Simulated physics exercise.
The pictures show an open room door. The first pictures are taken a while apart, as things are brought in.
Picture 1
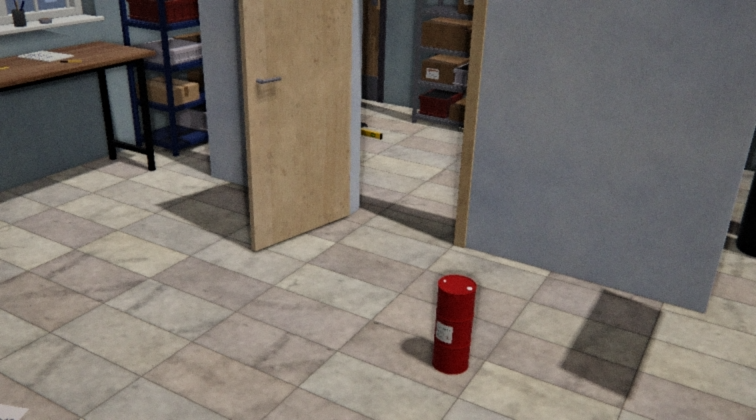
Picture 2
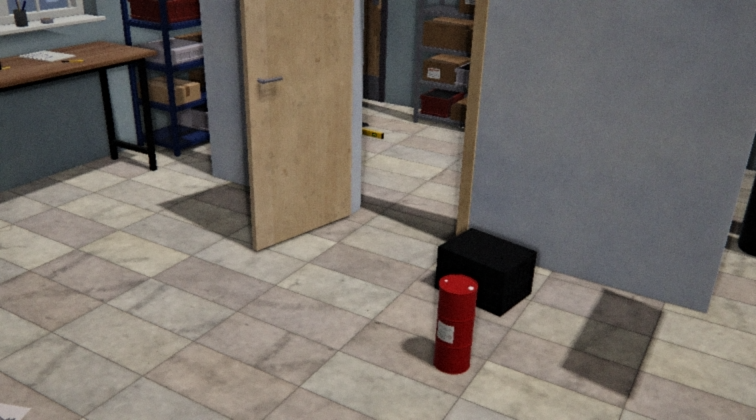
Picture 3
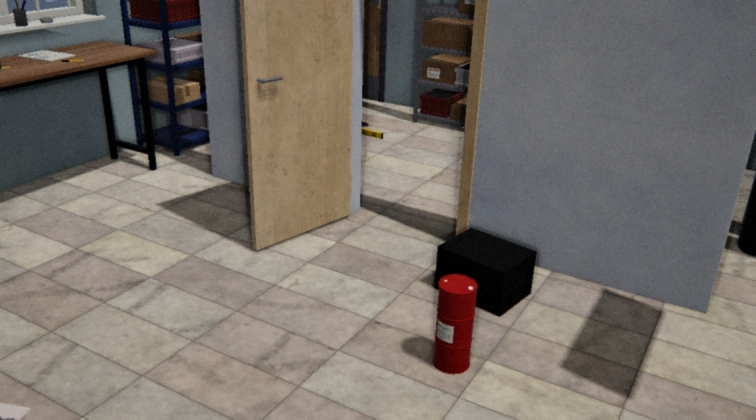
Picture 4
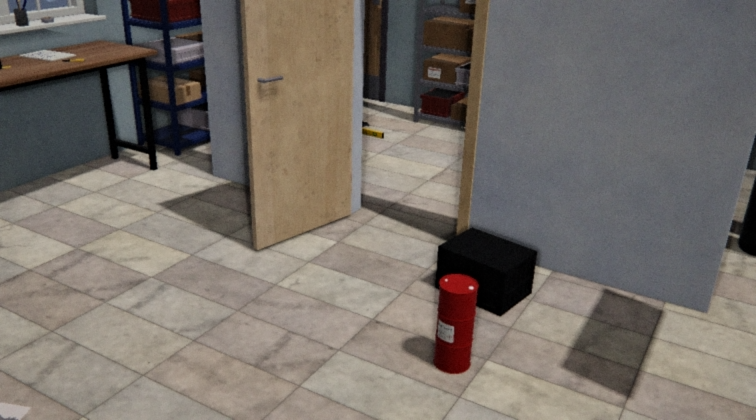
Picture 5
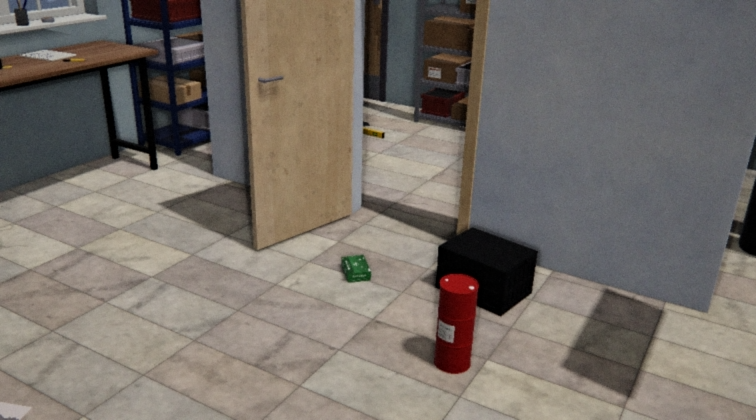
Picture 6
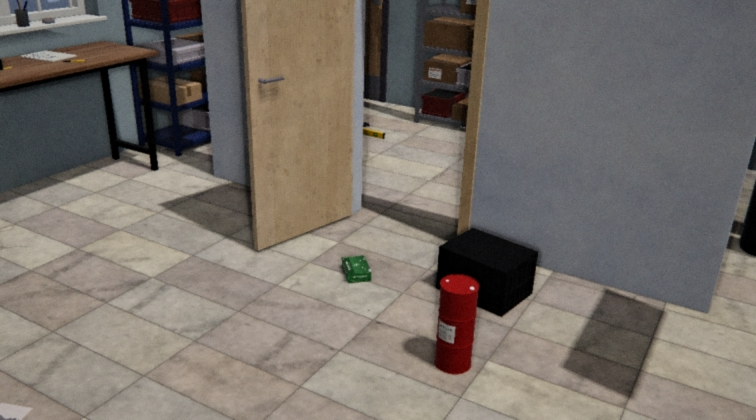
The clip shows a wide-open wooden door standing still and a red canister on a tiled floor; a black crate appears behind the canister, then a green packet appears on the floor to the left of the crate.
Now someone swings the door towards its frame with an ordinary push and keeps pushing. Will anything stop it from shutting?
The door closes.
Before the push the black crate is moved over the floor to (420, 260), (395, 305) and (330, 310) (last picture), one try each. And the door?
In the first case it stops short; in the second case it reaches the frame; in the third case it reaches the frame.
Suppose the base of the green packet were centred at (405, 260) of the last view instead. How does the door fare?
Then it jams.
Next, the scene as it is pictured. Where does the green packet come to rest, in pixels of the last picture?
Near (398, 276).
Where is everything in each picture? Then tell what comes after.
The first frame shows door wide open and still.
The second frame shows door wide open and still; black crate (485, 270); red canister (455, 325).
The third frame shows door wide open and still; black crate (485, 270); red canister (455, 325).
The fourth frame shows door wide open and still; black crate (485, 270); red canister (455, 324).
The fifth frame shows door wide open and still; black crate (486, 270); red canister (456, 324).
The sixth frame shows door wide open and still; green packet (356, 269); black crate (486, 270).
Then, 0.50 s after the last picture, open by 83°.
Then, 0.80 s after the last picture, open by 57°; green packet slid a little near (366, 271).
Then, 1.00 s after the last picture, open by 39°; green packet slid about its own width near (395, 275).
Then, 1.20 s after the last picture, open by 20°; green packet slid about its own width near (398, 276).
At rest, open by 0°; moved from the start, green packet; the other 2 in place. Seen from the same camera at the end, green packet near (398, 276).
